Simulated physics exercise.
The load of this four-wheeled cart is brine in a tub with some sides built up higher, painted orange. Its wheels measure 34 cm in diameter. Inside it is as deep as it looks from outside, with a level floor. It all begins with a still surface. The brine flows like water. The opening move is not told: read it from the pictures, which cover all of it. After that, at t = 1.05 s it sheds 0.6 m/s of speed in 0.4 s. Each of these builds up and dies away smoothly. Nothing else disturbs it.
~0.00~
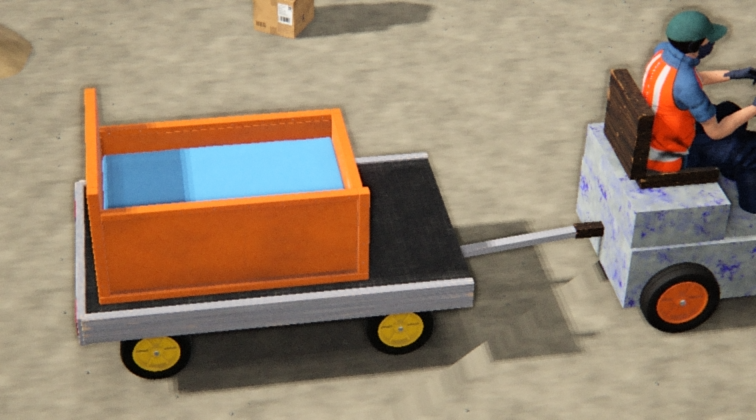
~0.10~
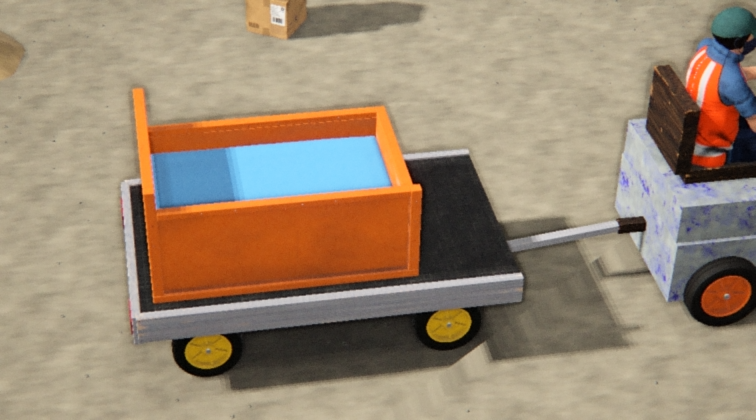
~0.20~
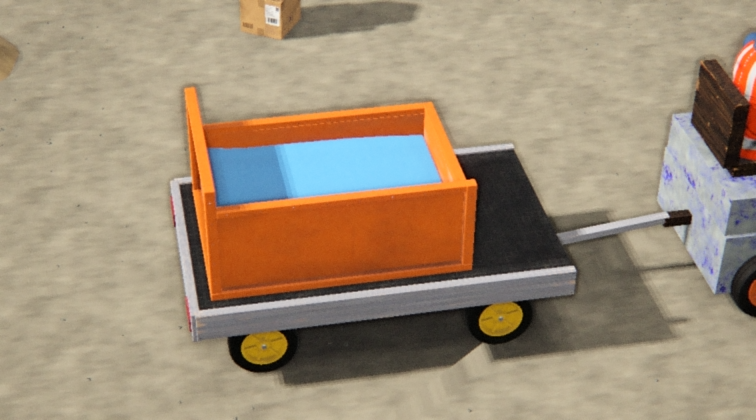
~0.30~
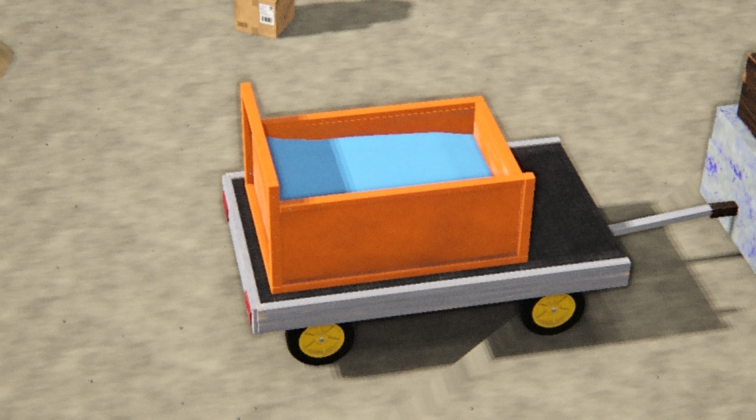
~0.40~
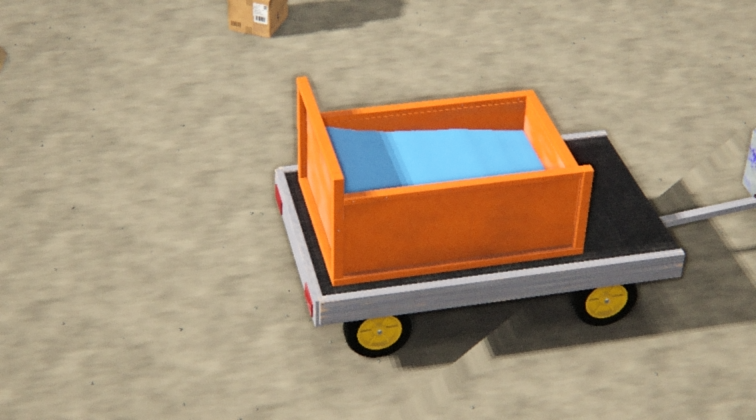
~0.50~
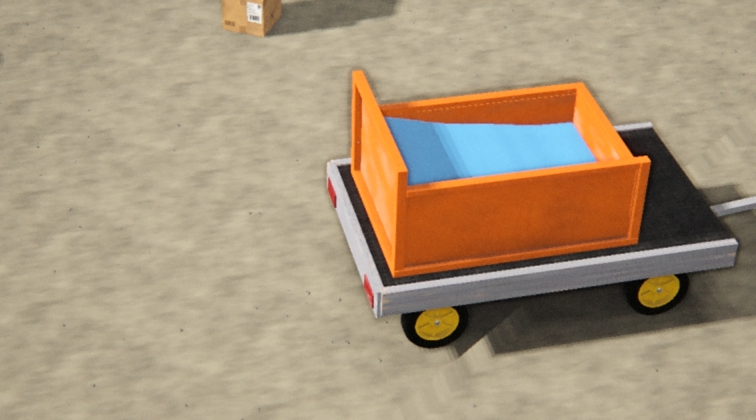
A cart rolls right behind a driven vehicle as brine in its orange tub heaps leftward.
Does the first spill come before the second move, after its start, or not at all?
Answer: After.
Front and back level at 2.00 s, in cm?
Front 24 cm, back 24 cm.
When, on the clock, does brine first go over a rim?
Near 1.6 s.
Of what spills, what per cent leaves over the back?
About 0 per cent.
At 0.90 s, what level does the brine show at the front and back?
About 18 cm in front and 26 cm behind.
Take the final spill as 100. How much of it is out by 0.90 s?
Some 0 per cent by then.
Then, 0.90 s in, it stands 25 cm high behind and 19 cm in front; all of it is still inside.
Then, 1.40 s in, it stands 11 cm high behind and 42 cm in front; all of it is still inside.
Then, 2.00 s in, it stands 23 cm high behind and 24 cm in front; 2 per cent has gone over the front.
Then, 4.43 s in, 6 per cent has gone over the front; the first of it left at about 1.60 s, and the second move began at 1.05 s.
